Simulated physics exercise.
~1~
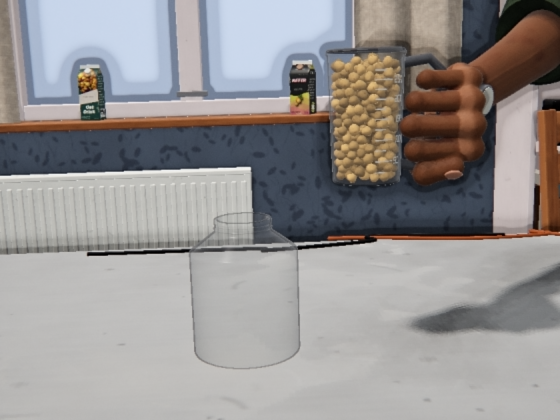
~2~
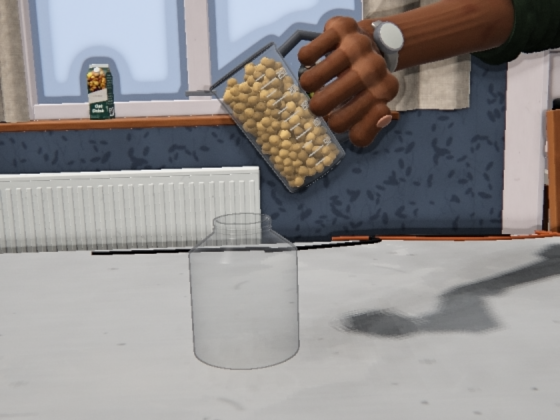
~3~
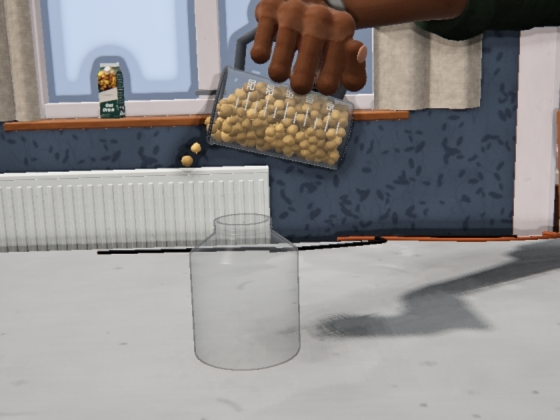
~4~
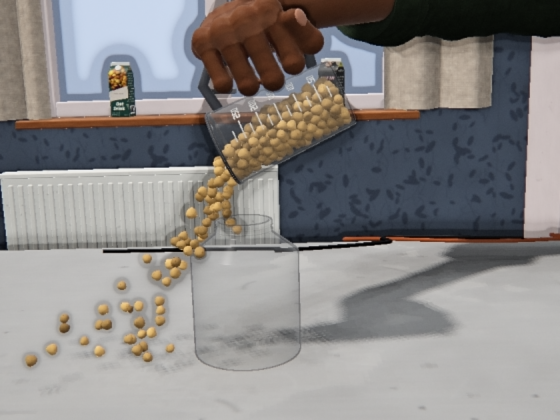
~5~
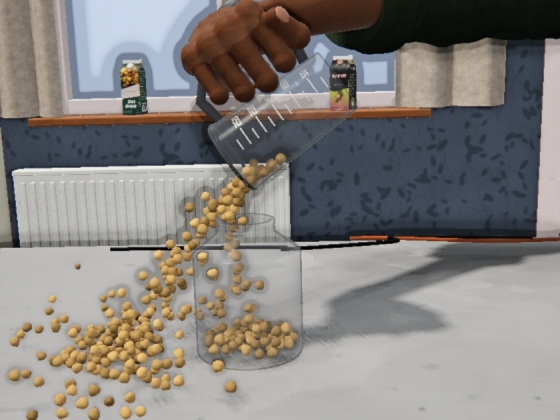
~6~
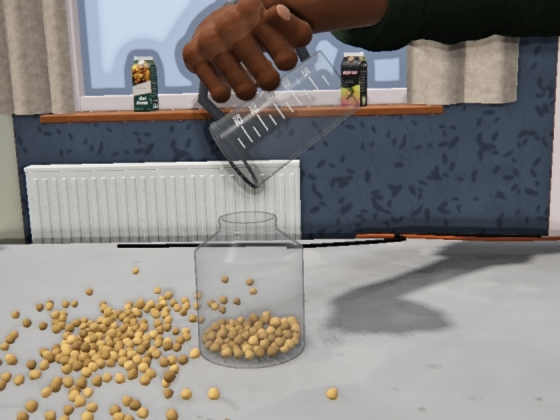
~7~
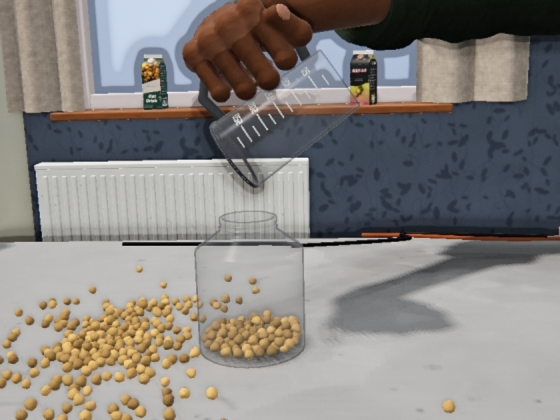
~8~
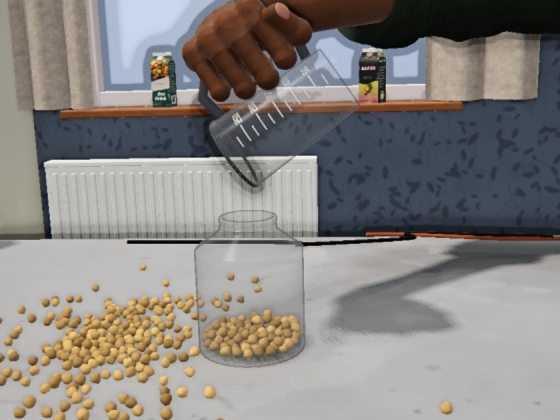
At the start, a hand holds a clear handled cup full of chickpeas upright, up and to the right of an empty glass jar on a pale tabletop. The hand moves left and tips the cup until it lies on its side above the jar, and the first chickpeas drop out. As it tilts further, a stream pours down, with many landing on the table left of the jar and others falling inside. Finally the emptied cup stays tilted in the hand, a small heap rests in the jar, and most chickpeas lie scattered outside, mainly to the left.
